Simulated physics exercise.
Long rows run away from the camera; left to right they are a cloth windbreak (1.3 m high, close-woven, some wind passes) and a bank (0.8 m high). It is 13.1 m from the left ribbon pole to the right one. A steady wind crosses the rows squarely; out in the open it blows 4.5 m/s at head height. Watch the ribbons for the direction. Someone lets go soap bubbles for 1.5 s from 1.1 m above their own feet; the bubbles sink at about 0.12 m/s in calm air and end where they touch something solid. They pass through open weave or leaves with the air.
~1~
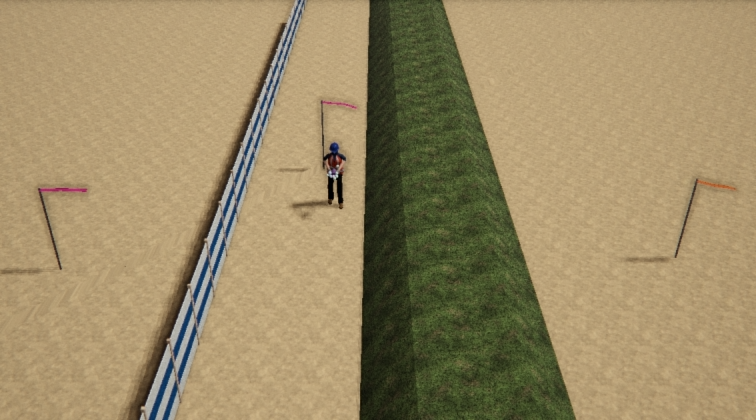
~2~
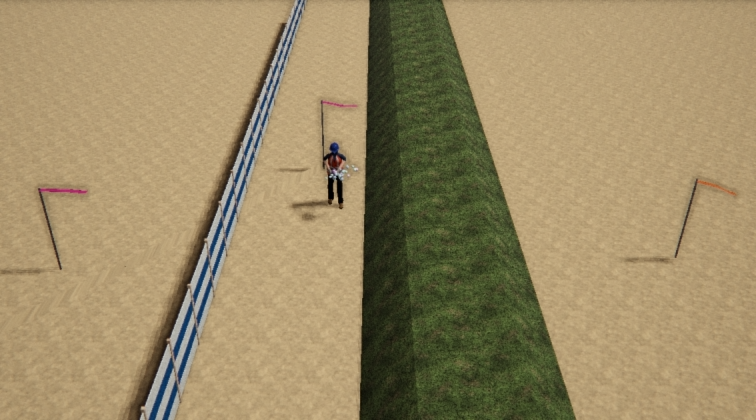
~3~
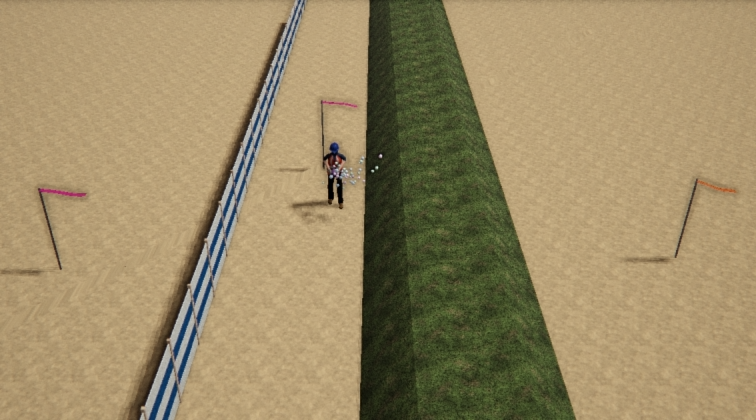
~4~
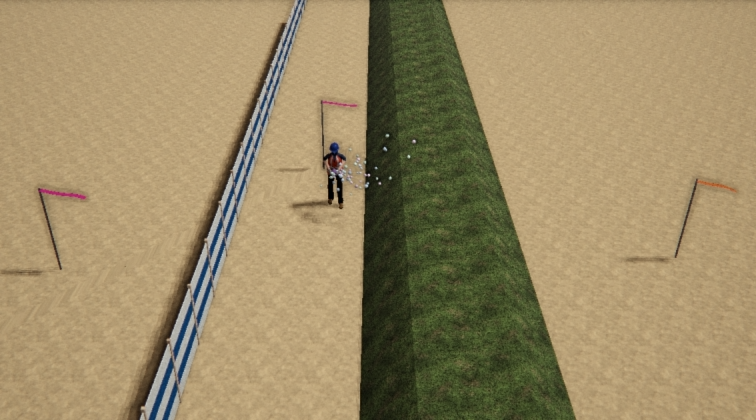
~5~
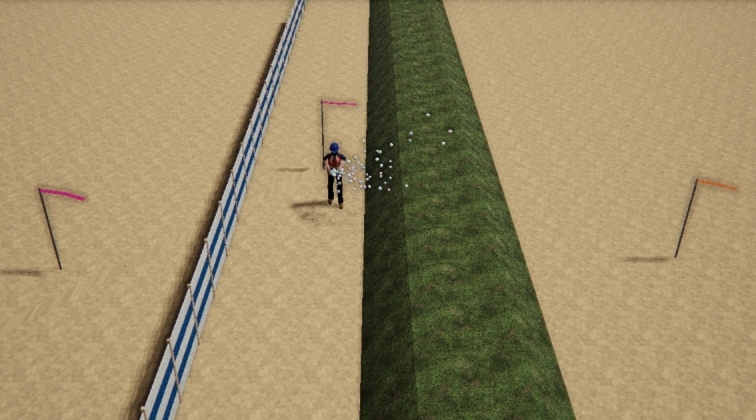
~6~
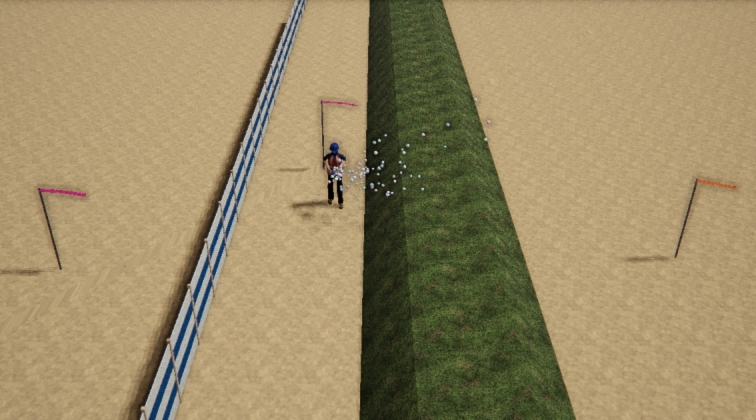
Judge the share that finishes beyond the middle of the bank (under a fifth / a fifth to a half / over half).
It is more than half that ends up on the far side.
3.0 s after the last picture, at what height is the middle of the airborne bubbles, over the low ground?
About 1.2 m.
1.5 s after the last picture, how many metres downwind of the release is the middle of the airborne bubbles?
Roughly 2.5 m.
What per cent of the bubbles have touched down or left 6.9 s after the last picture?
Some 45 per cent.
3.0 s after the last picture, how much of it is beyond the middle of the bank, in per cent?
Near 80 %.
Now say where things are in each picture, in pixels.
The left ribbon ends at (87, 190), leaning 90 degrees to the right and the bubbles in the air span x = 330 to 335 around y = 175, in the first picture.
The right ribbon ends at (736, 194), leaning 70 degrees to the right and the bubbles in the air span x = 330 to 350 around y = 175, in the second picture.
The inner ribbon ends at (357, 107), leaning 85 degrees to the right, the bubbles in the air span x = 330 to 375 around y = 175 and the top of the bank crosses (440, 188), in the third picture.
The left ribbon ends at (85, 198), leaning 80 degrees to the right and the bubbles in the air span x = 330 to 395 around y = 175, in the fourth picture.
The right ribbon ends at (736, 189), leaning 75 degrees to the right and the bubbles in the air span x = 330 to 415 around y = 175, in the fifth picture.
The inner ribbon ends at (357, 106), leaning 85 degrees to the right, the bubbles in the air span x = 335 to 445 around y = 175 and the top of the cloth windbreak crosses (234, 167), in the sixth picture.
Then, 1.5 s after the last picture, 6 % is no longer flying here, and 51 % is beyond the bank; the middle of what still flies is 1.3 m above the low ground, near (449, 169).
Then, 3.0 s after the last picture, 19 % is no longer flying here, and 79 % is beyond the bank; the middle of what still flies is 1.3 m above the low ground, near (611, 171).
Then, 6.9 s after the last picture, 43 % is no longer flying here, and 85 % is beyond the bank.
Then, 19.0 s after the last picture, 100 % is no longer flying here, and 85 % is beyond the bank.
Then, 44.0 s after the last picture, 100 % is no longer flying here, and 85 % is beyond the bank.
